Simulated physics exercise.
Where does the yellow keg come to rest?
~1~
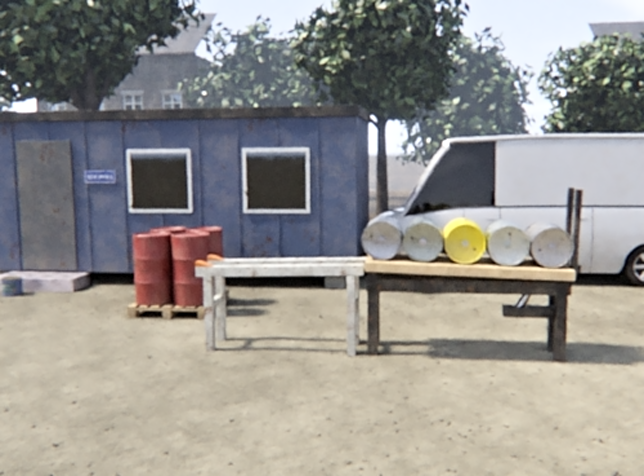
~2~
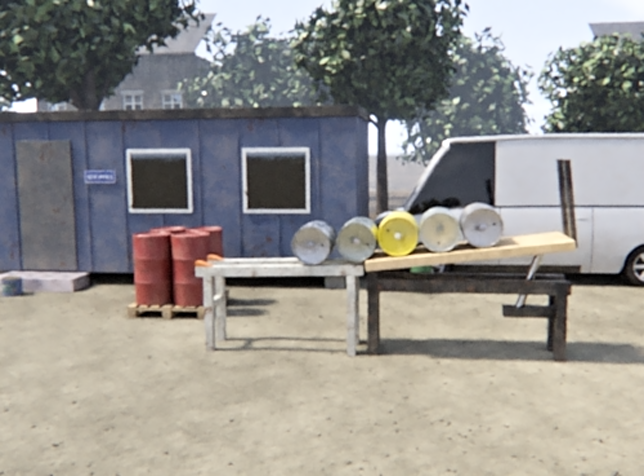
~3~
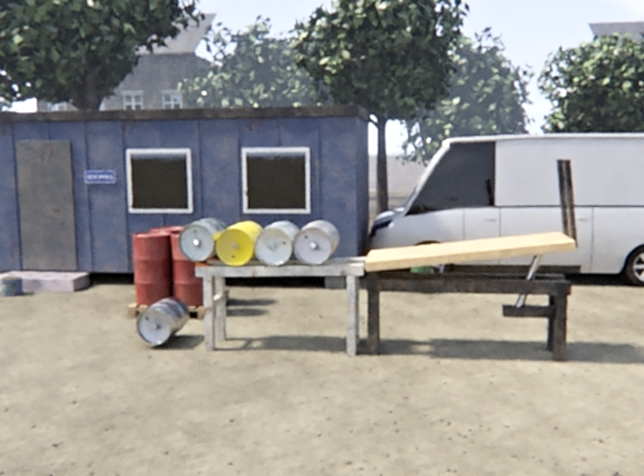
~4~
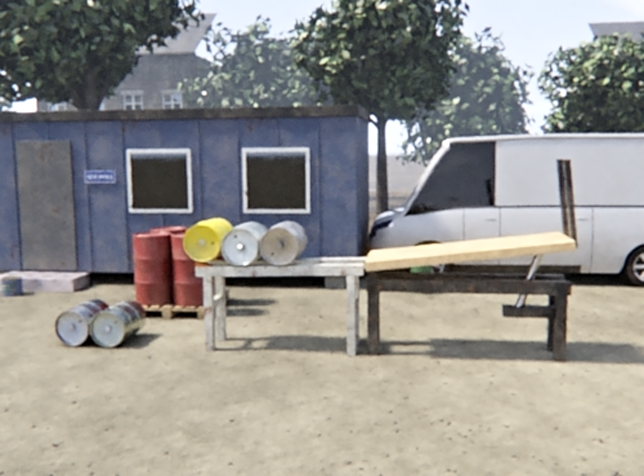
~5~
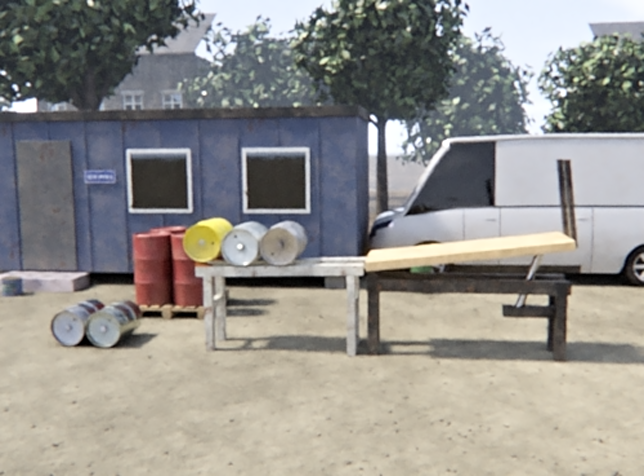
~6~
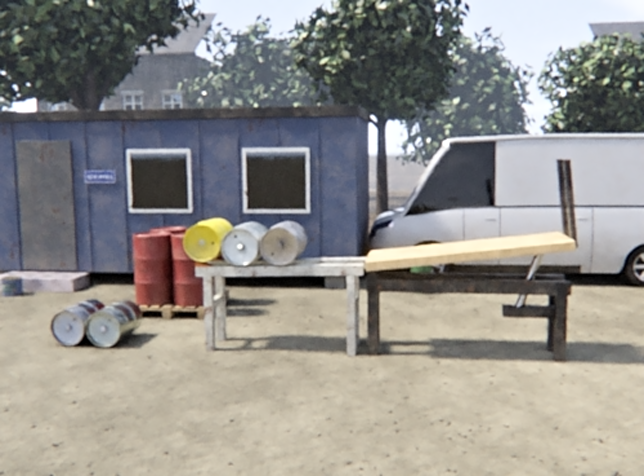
The yellow keg comes to rest on the white rack, at its left end, with two silver kegs beside it on the right.
